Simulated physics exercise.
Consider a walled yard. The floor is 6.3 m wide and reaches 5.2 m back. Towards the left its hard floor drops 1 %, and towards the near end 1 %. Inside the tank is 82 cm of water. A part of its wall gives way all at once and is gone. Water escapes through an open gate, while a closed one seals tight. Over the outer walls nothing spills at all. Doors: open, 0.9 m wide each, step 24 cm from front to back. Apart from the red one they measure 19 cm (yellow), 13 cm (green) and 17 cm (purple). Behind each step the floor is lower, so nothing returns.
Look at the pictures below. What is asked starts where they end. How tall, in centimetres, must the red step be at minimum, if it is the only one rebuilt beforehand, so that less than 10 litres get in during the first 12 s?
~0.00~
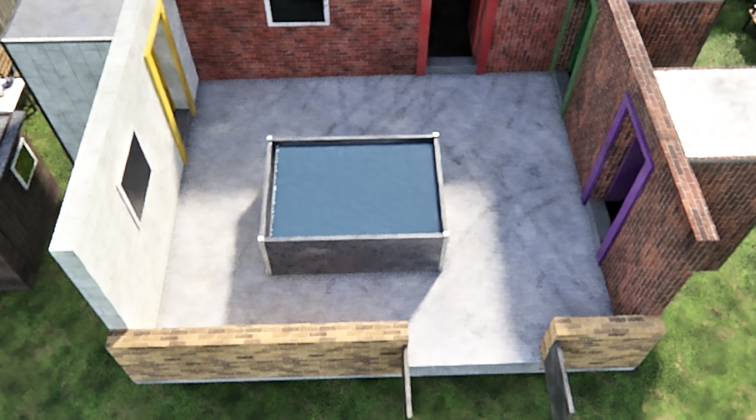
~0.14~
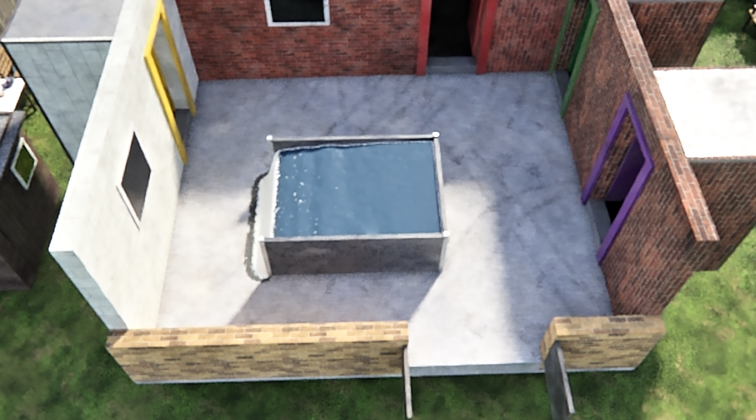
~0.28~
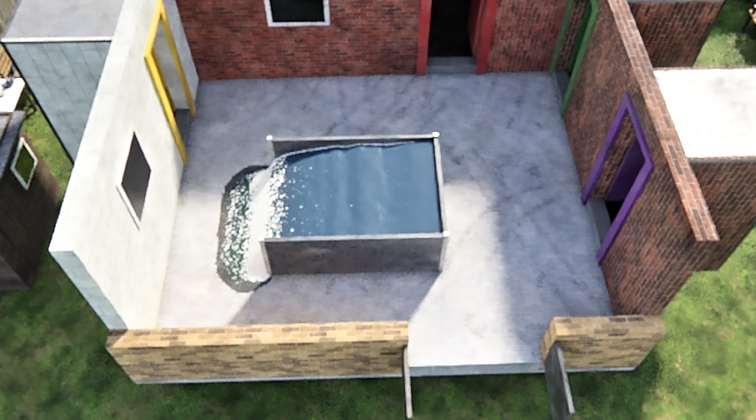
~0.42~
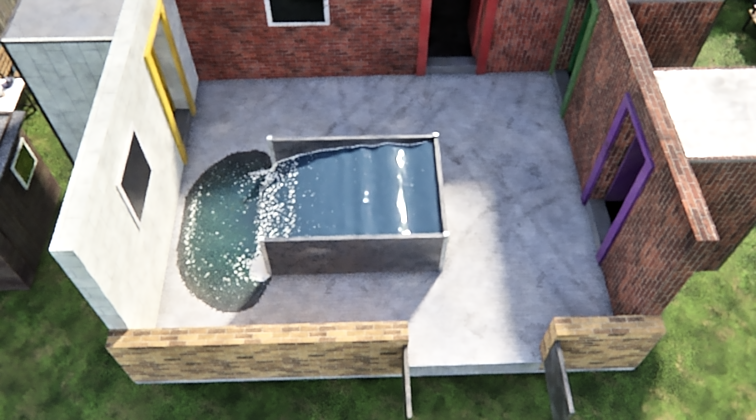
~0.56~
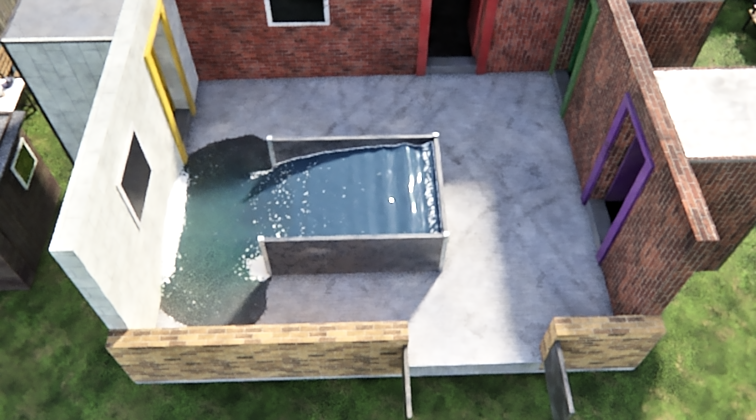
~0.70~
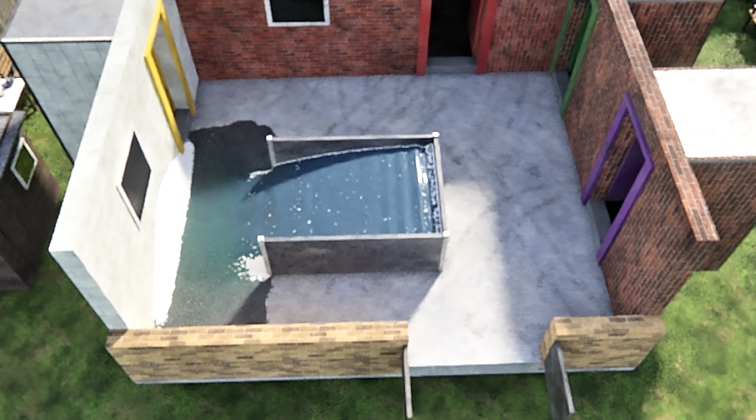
It needs to be at least 11.5 cm tall.
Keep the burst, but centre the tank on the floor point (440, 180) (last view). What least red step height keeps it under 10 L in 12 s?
Some 9.5 cm.
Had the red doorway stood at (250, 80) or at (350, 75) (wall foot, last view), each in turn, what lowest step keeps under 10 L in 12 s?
32 and 8.5 cm.
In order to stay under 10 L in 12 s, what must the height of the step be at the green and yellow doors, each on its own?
You'd want some 14.0 cm at green and some 22 cm at yellow.
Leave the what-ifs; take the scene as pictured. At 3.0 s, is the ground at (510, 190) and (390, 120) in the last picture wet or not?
Taking them in turn, they come out spared and submerged.
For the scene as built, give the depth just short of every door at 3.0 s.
In cm: Yellow 18, green 0, red 3, purple 0.
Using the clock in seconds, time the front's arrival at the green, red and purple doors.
For green it's 3.6 s, for red 3.0 s, and for purple 3.4 s.
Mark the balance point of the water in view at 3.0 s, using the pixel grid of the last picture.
I'd say around (278, 217).
After 1.4 s water covers 25 % of the floor, deepest (66 cm) near (154, 344); it has not reached the red door.
After 3.0 s water covers 60 % of the floor, deepest (42 cm) near (152, 357); 3 cm at the red door, 0 litres in over its 18 cm step.
After 12.0 s water covers 95 % of the floor, deepest (17 cm) near (199, 86); 6 cm at the red door, 0 litres in over its 18 cm step.
At the red door as built, the water arrived by 3.0 s and peaked near 16 cm at 7.6 s.
Run again over the same 12 s with other heights there, 17 litres in over 10 cm, 4 litres over 13.5 cm. The limit of 10 litres is kept from about 11.5 cm up.
